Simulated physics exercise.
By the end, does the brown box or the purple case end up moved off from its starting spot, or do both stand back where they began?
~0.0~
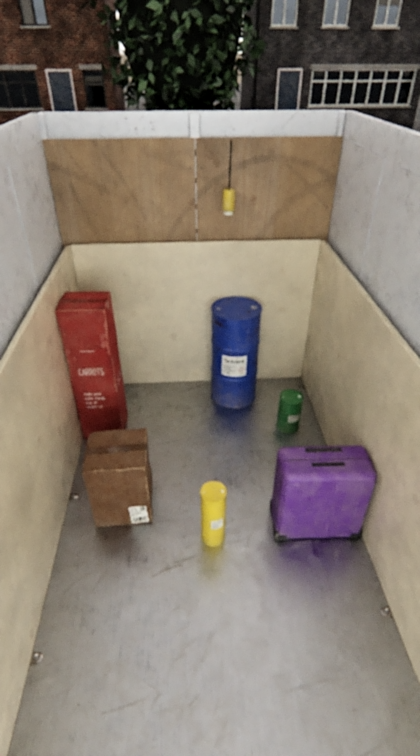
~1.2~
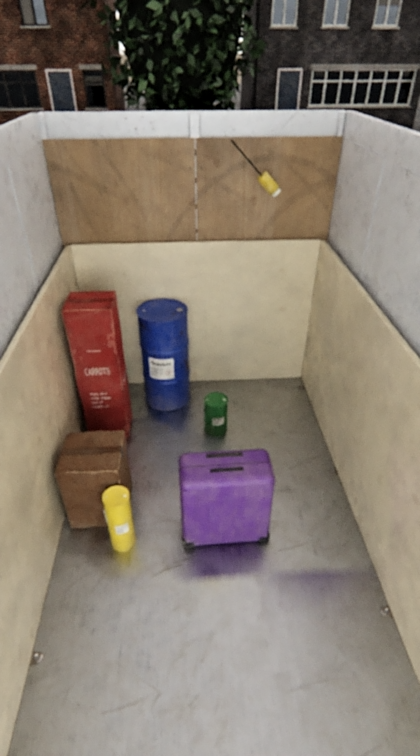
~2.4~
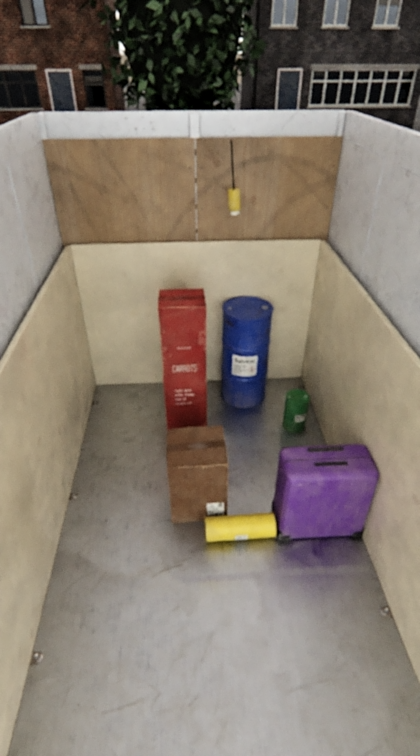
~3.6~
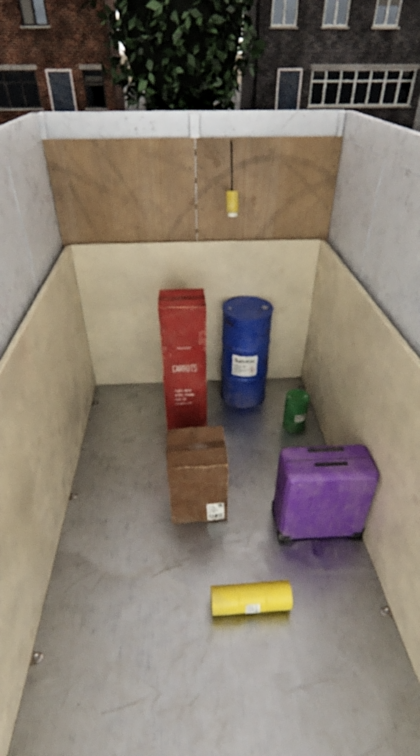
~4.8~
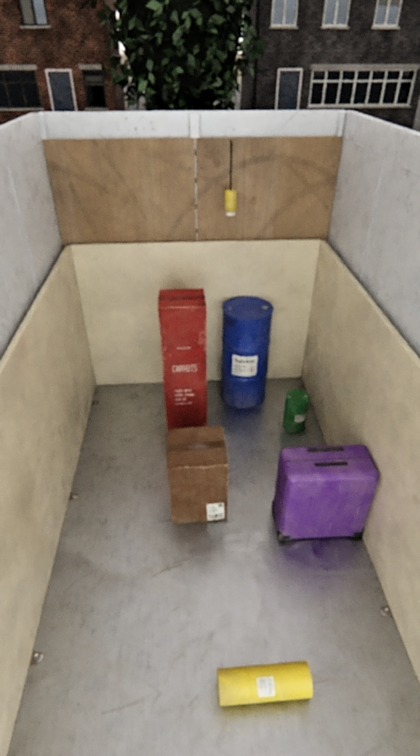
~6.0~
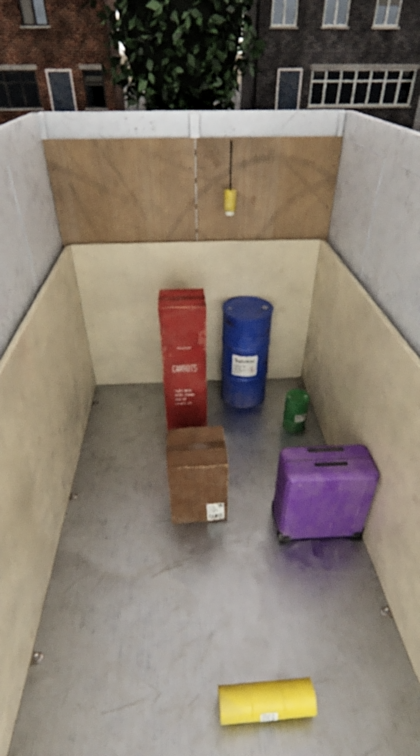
The brown box ends up shifted to the right of where it began. The purple case slides left and back again, finishing at about its starting spot.
